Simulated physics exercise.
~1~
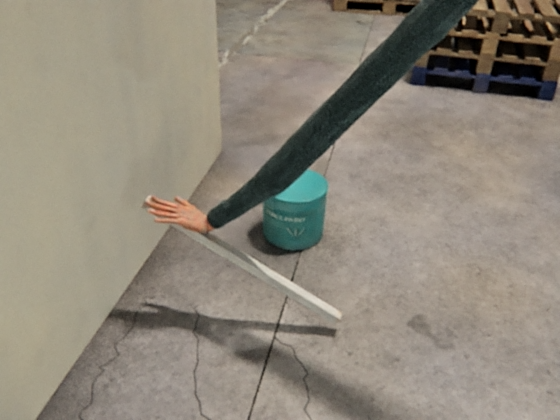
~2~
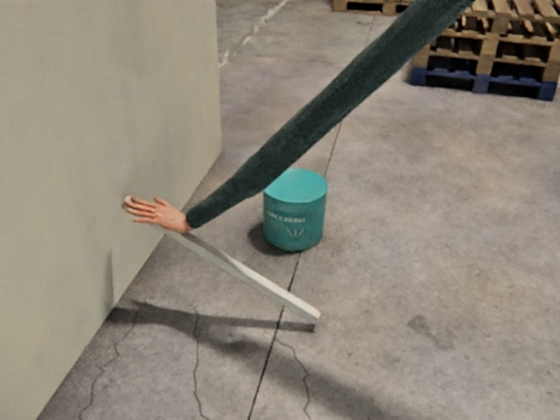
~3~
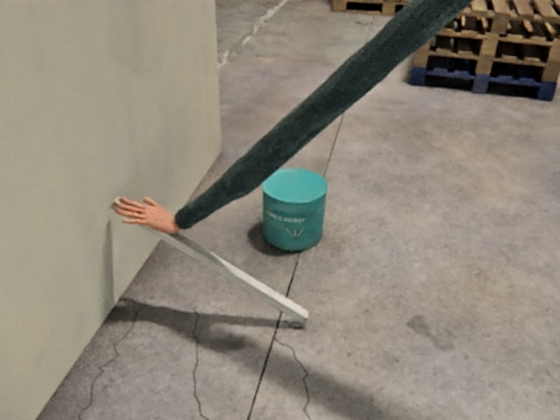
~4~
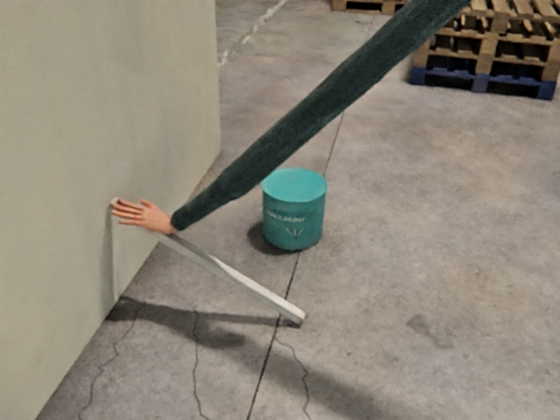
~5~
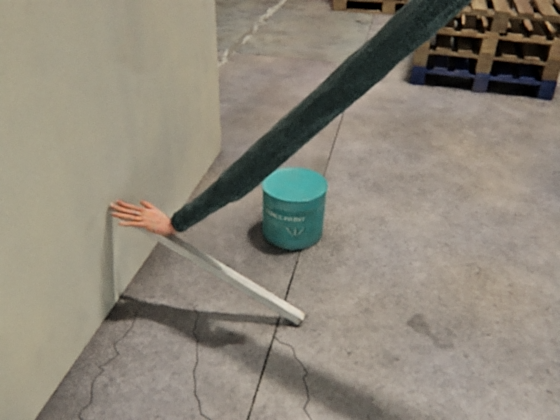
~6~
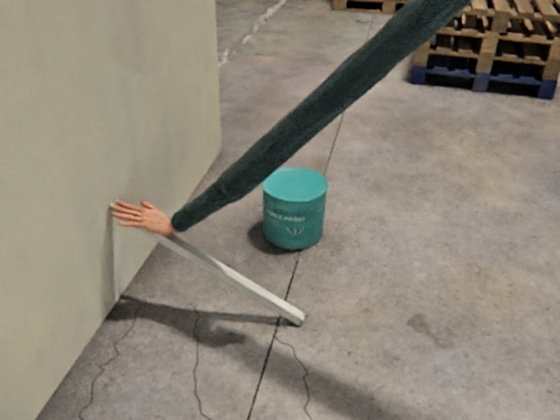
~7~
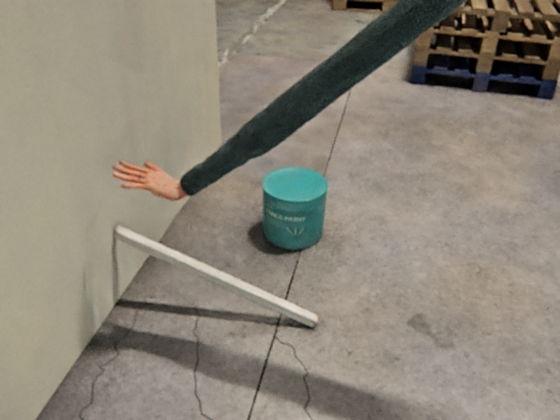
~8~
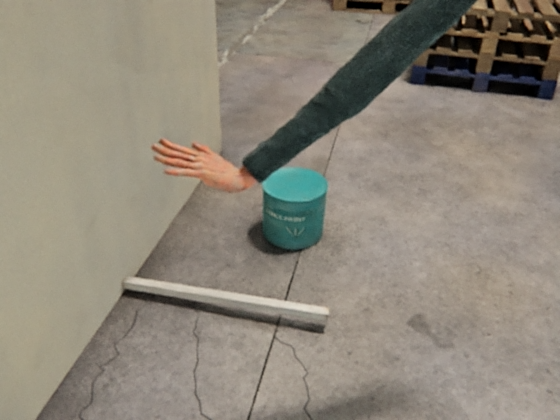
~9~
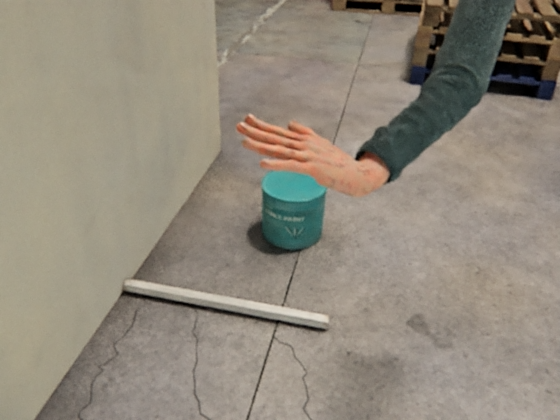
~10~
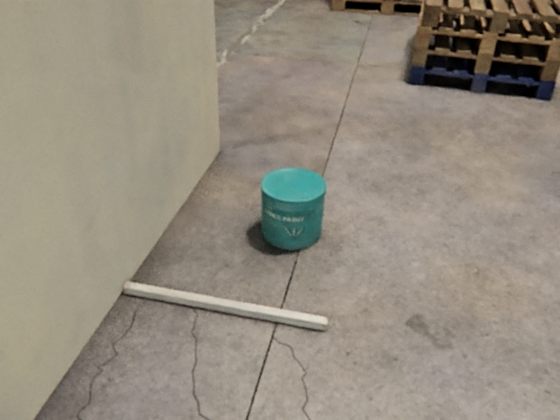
On a concrete floor, a hand leans a white pole against a wall beside a turquoise pail, releases it, and it slides down flat.
